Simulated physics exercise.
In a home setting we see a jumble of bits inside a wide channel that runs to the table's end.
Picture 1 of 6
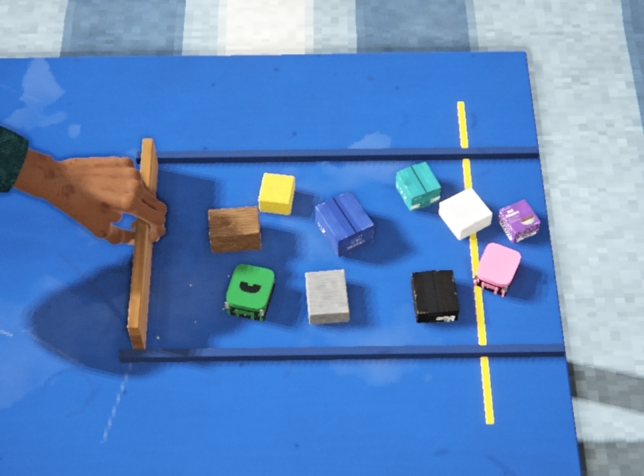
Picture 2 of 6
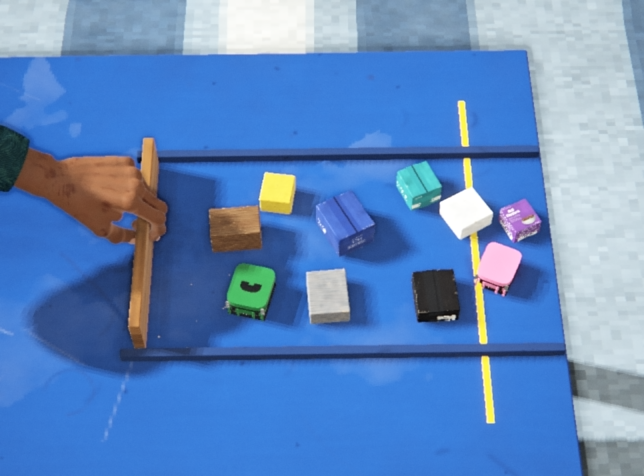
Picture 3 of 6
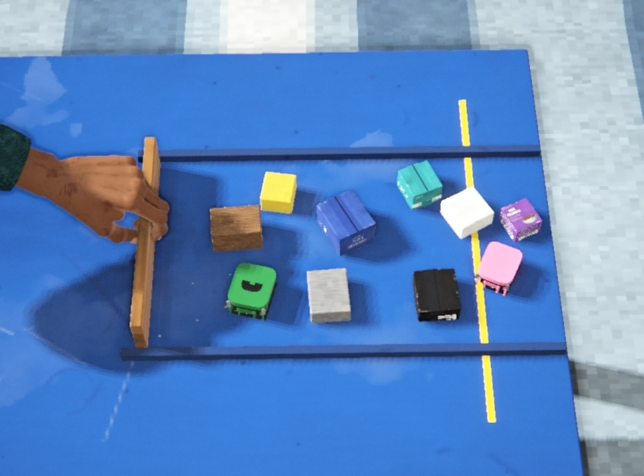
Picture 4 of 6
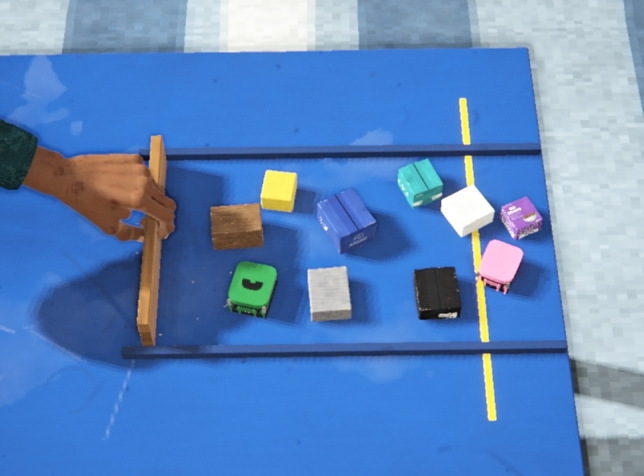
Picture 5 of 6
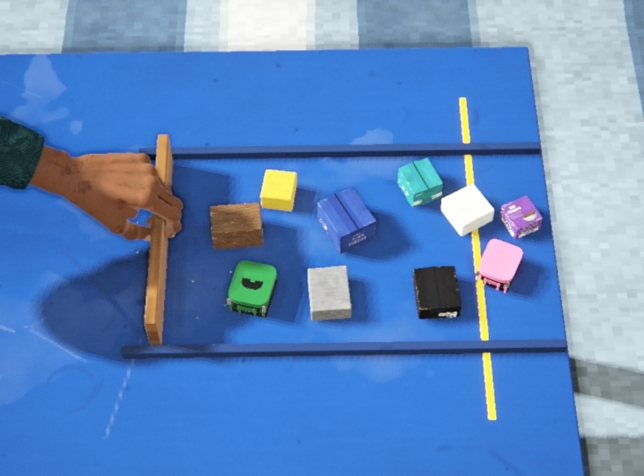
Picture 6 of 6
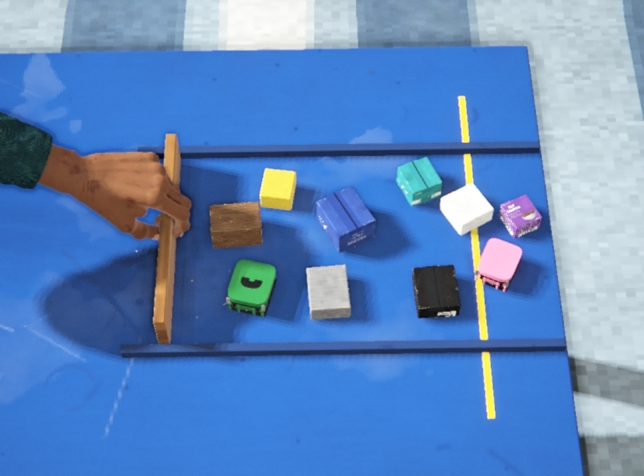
Hand holding a wooden board upright on a blue table, then sliding it slightly right towards scattered colourful blocks that stay still.
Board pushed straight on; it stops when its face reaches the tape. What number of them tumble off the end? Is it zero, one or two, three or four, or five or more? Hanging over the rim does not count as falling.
It will be three or four.
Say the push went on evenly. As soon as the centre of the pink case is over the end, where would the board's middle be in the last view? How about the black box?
First near (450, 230), second near (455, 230).
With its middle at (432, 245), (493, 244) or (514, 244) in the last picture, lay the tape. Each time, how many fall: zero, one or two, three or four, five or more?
In order: Either one or two, at least five, more than four.
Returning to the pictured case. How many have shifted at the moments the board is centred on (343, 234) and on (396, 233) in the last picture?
Answer - first 6, then 10.
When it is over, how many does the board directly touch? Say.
It adds up to 3.
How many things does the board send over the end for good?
Altogether the count is 4.
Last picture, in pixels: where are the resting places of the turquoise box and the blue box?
The turquoise box comes to rest at (518, 184), and the blue box comes to rest at (546, 217).
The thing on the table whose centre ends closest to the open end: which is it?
It's the blue box that ends nearest.
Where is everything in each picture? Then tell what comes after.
In the first picture, purple box (519, 222); pink case (497, 270); white block (465, 214); board (144, 241); tape (474, 250).
In the second picture, pink case (498, 269); board (145, 240).
In the third picture, white block (467, 212); blue box (346, 223).
In the fourth picture, purple box (521, 218); turquoise box (420, 184).
In the fifth picture, pink case (499, 266); yellow block (279, 190).
In the sixth picture, purple box (520, 216); pink case (498, 265); white block (467, 209); board (168, 236); tape (476, 245).
Early on, none off yet; purple box at rest near (520, 216); pink case at rest near (498, 265); white block at rest near (467, 209).
A while later, none off yet; purple box moving near (524, 217); pink case travelled a little near (515, 262); white block travelled a little near (484, 209).
Finally, the number that fall off is three or four; lost, black box, white block, pink case and purple box.
